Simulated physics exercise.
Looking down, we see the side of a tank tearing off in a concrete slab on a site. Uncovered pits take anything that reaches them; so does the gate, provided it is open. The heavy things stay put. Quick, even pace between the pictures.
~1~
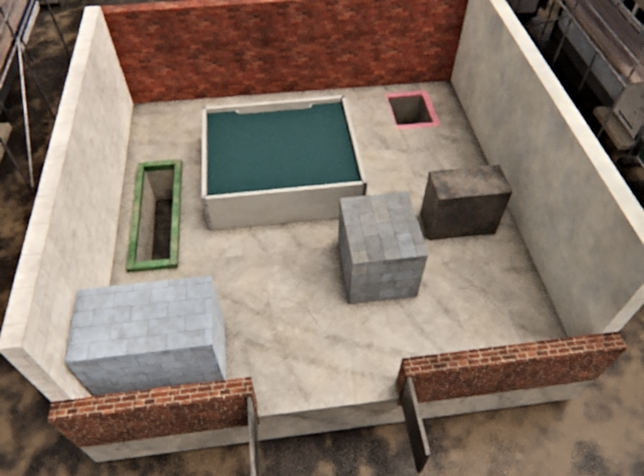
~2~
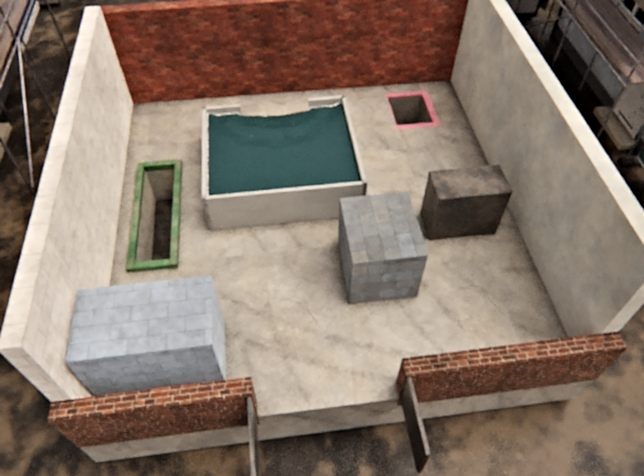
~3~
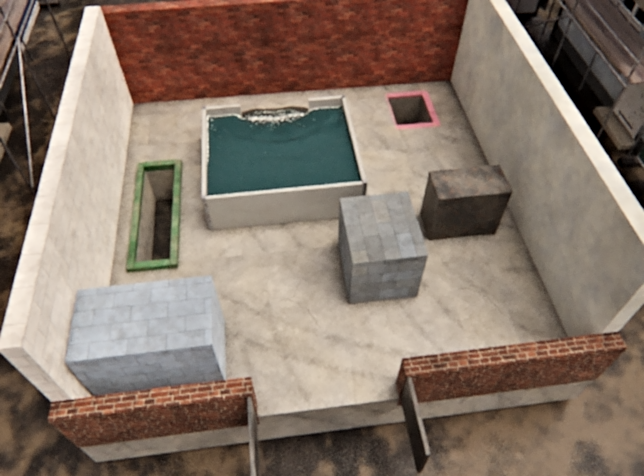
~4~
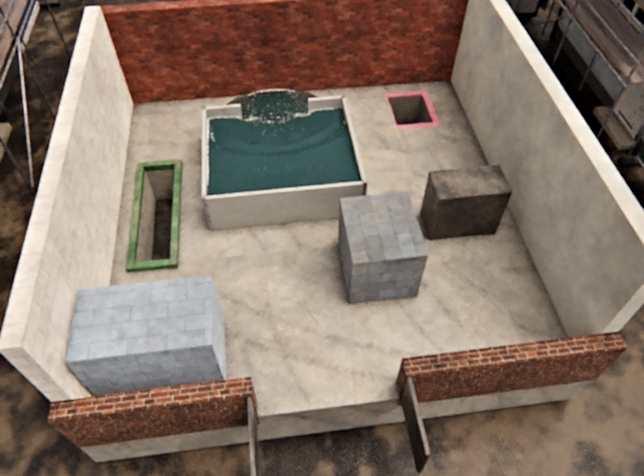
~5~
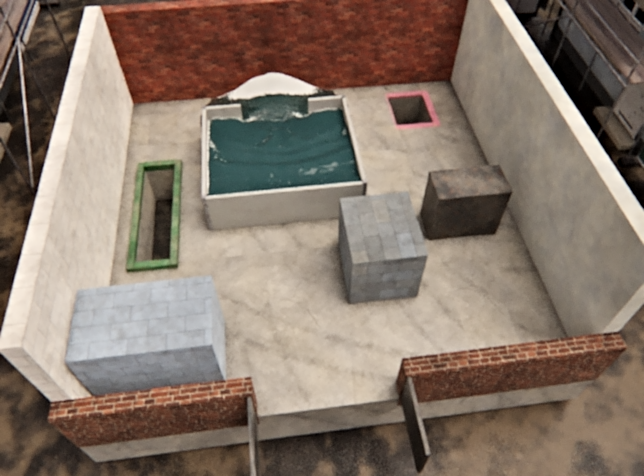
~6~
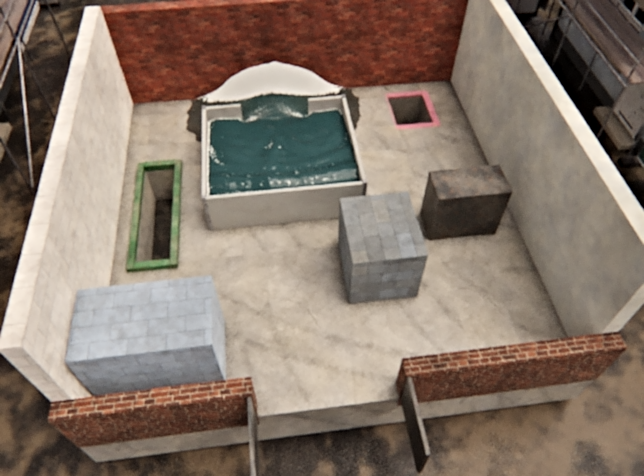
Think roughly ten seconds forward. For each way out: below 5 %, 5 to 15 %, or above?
Result: The gate claims a light share - short of five per cent; the pink pit claims a heavy share - exceeding fifteen per cent; the green pit claims an in-between share - five to fifteen per cent.
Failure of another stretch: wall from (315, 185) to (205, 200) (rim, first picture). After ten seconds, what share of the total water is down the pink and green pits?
Roughly, in per cent: Pink 2, green 4.
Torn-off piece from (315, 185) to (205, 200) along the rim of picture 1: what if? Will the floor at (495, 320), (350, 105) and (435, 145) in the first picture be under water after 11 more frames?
Spot by spot: Unaffected, then unaffected, then unaffected.
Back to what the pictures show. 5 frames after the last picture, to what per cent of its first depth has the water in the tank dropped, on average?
Somewhere near 72 %, give or take.
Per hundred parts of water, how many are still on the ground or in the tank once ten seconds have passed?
I'd put it near 64 %.
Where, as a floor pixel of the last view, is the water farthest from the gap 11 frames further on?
I'd go with roughly (450, 82).
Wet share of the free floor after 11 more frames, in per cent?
That should be about 30 %.
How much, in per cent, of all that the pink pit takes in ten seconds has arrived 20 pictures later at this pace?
Roughly 40 %.
A moment on, water covers 15 % of the floor; the gate 0 %, the pink pit 0 %, the green pit 0 %.
Next, water covers 30 % of the floor; the gate 0 %, the pink pit 4 %, the green pit 0 %.
Then, water covers 45 % of the floor; the gate 0 %, the pink pit 11 %, the green pit 3 %.
Later, water covers 70 % of the floor; the gate 0 %, the pink pit 19 %, the green pit 7 %.
In the end, water covers 95 % of the floor; the gate 1 %, the pink pit 27 %, the green pit 9 %.
